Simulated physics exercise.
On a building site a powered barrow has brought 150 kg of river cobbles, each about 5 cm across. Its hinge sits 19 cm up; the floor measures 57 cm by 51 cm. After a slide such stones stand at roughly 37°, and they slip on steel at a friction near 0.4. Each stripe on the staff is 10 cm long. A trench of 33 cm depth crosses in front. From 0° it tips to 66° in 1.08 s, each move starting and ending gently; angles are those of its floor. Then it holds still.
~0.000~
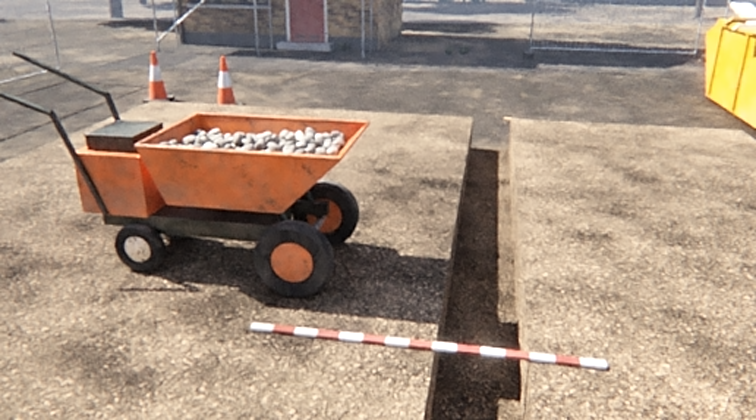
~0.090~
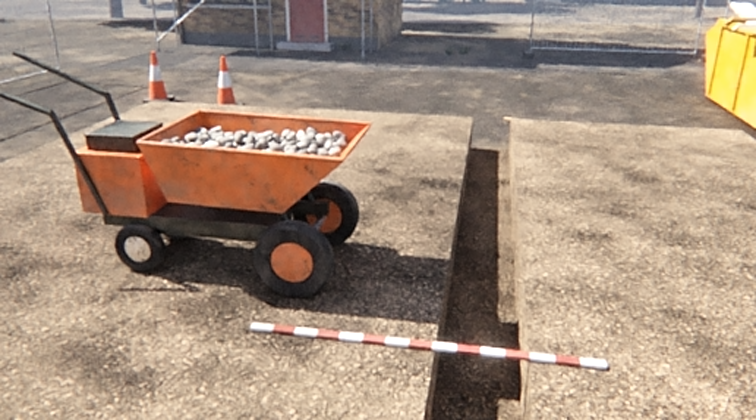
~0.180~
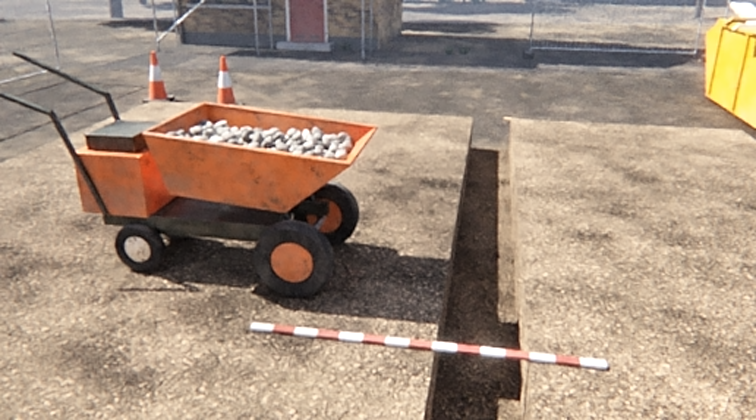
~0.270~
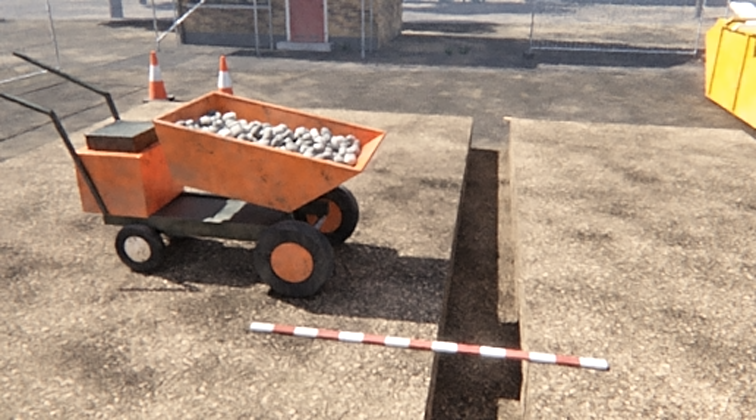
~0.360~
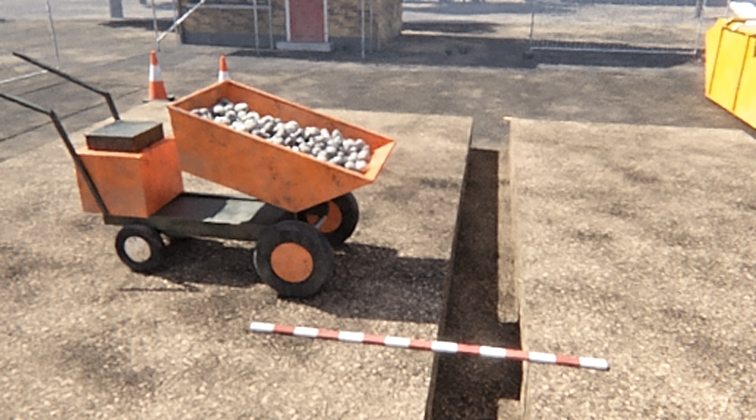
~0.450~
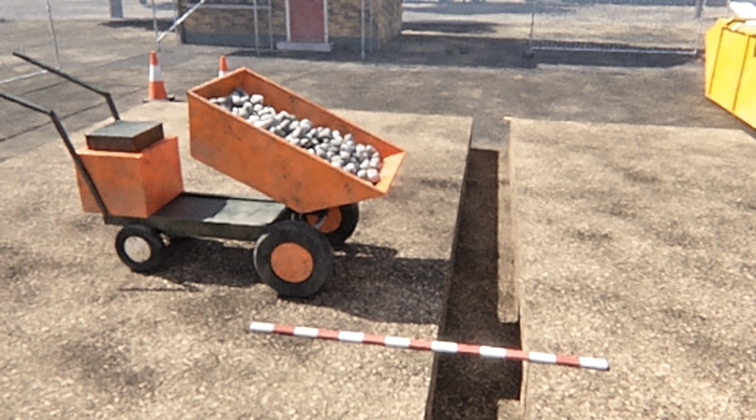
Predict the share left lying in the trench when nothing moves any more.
Close to 98 in a hundred.
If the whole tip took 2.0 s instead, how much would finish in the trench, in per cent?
It would be near 95 per cent.
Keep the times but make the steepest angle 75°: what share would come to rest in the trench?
It would be near 85 per cent.
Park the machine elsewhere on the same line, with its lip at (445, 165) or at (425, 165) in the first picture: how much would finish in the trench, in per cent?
First some 25, then 45 per cent.
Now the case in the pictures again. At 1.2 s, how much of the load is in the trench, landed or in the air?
Some 25 per cent.
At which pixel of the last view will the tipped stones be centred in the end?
Around (481, 320).
After 0.8 s the floor is at 56°; 100 % in the tray; the foremost stones are at (411, 225).
After 1.2 s the floor is at 66°; 66 % in the tray, 7 % short of the trench, 27 % in the trench; the foremost stones are at (501, 333).
After 1.5 s the floor is at 66°; 25 % in the tray, 6 % short of the trench, 69 % in the trench; the foremost stones are at (515, 331).
After 3.5 s the floor is at 66°; 0 % in the tray, 2 % short of the trench, 98 % in the trench; the foremost stones are at (515, 308).
